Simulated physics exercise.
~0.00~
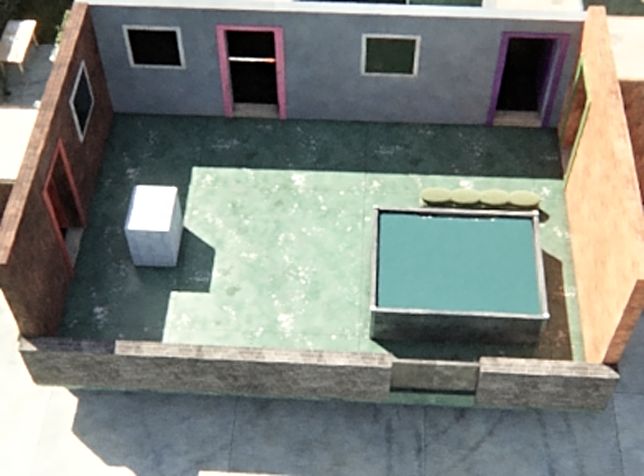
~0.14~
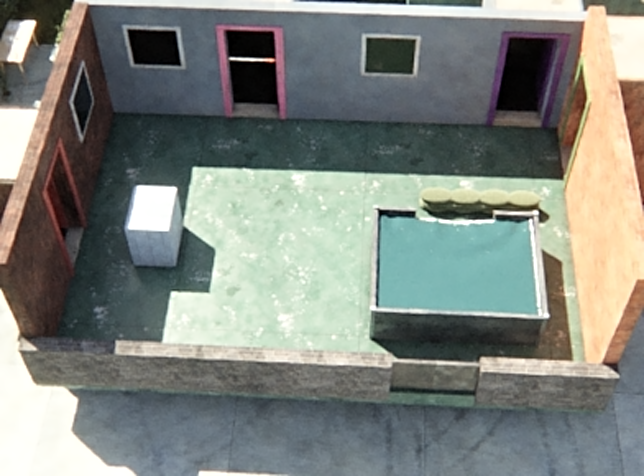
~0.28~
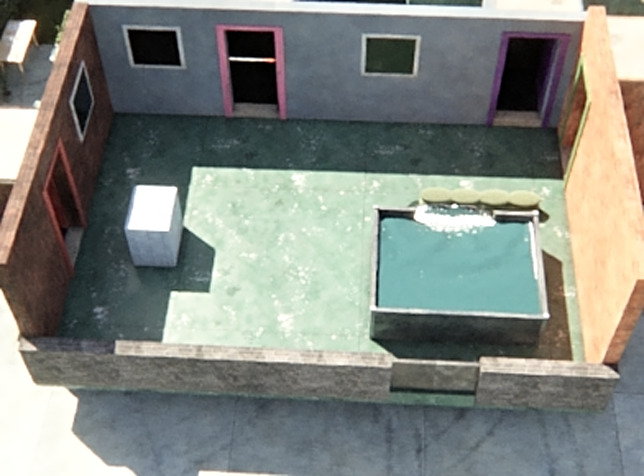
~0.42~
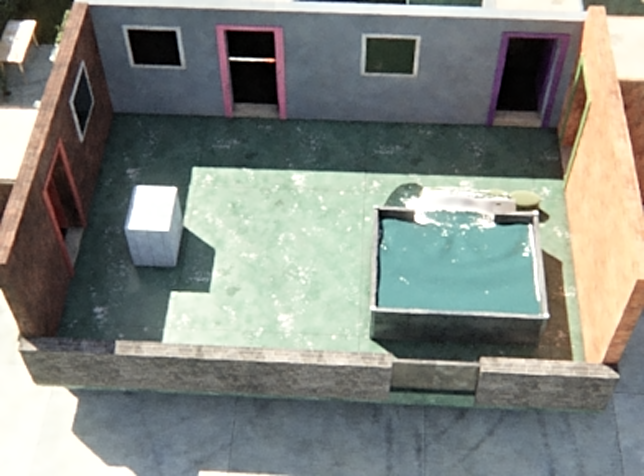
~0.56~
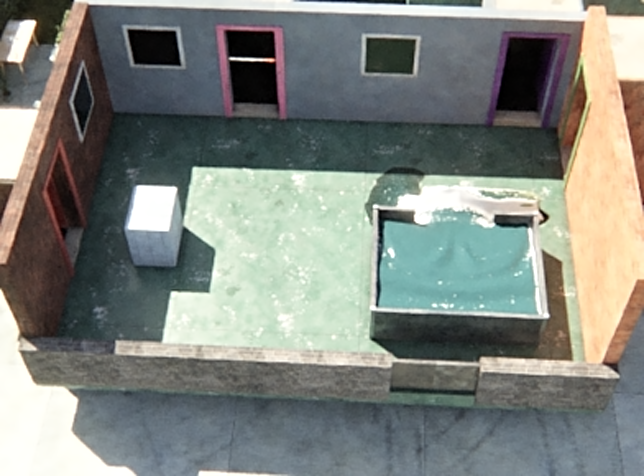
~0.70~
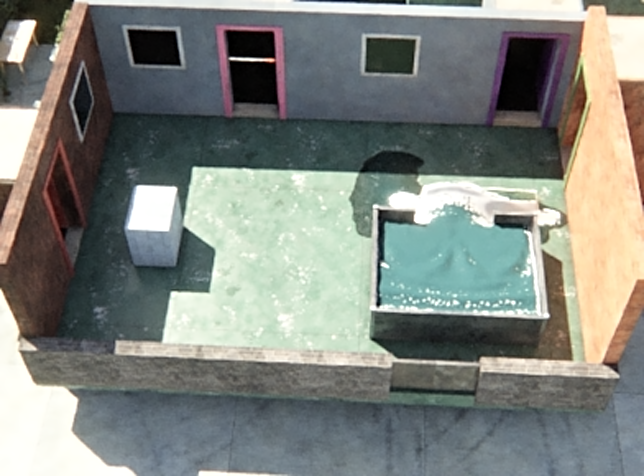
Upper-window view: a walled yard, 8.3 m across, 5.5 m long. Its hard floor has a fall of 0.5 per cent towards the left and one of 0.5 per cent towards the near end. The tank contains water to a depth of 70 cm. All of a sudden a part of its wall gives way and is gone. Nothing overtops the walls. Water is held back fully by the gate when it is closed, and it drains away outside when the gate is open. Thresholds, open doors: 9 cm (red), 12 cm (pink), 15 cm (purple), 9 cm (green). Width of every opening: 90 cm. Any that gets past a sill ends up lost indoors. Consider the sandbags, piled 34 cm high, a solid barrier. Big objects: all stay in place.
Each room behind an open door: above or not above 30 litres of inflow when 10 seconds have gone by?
In order: The red door will most likely respect the limit, the pink door will most likely respect the limit, the purple door will most likely respect the limit, the green door will most likely respect the limit.
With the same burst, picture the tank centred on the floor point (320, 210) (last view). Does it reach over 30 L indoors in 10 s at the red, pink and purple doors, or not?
Red gets no more than that, pink gets more than that, purple gets no more than that.
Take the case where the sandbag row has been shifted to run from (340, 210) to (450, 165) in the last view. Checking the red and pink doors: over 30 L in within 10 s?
Note - red: Limit held; pink: Limit held.
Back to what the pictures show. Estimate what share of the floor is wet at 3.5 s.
Close to 65 in a hundred.
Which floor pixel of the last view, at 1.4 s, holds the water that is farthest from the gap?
Roughly at pixel (294, 129).
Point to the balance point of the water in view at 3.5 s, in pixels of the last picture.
Near (417, 240).
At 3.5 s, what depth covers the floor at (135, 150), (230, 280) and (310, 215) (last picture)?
Taking the spots in order: 6 cm, 1 cm, 3 cm.
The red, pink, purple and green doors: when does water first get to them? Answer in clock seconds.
Red = 3.8 s, pink = 1.8 s, purple = 1.8 s, green = 1.2 s.
After 1.4 s water covers 30 % of the floor and is deepest (56 cm) near (451, 217); red door not reached, pink door not reached, purple door not reached, green door 2 cm at the sill, 0 L in.
After 2.2 s water covers 50 % of the floor and is deepest (43 cm) near (451, 217); red door not reached, pink door 13 cm at the sill, 0 L in, purple door 11 cm at the sill, 0 L in, green door 8 cm at the sill, 0 L in.
After 3.5 s water covers 65 % of the floor and is deepest (34 cm) near (451, 217); red door not reached, pink door 8 cm at the sill, 0 L in, purple door 16 cm at the sill, 8 L in, green door 6 cm at the sill, 1 L in.
After 6.0 s water covers 85 % of the floor and is deepest (24 cm) near (451, 225); red door 6 cm at the sill, 0 L in, pink door 6 cm at the sill, 0 L in, purple door 10 cm at the sill, 10 L in, green door 3 cm at the sill, 4 L in.
After 10.0 s water covers 90 % of the floor and is deepest (18 cm) near (50, 363); red door 9 cm at the sill, 1 L in, pink door 8 cm at the sill, 0 L in, purple door 8 cm at the sill, 10 L in, green door 4 cm at the sill, 4 L in.
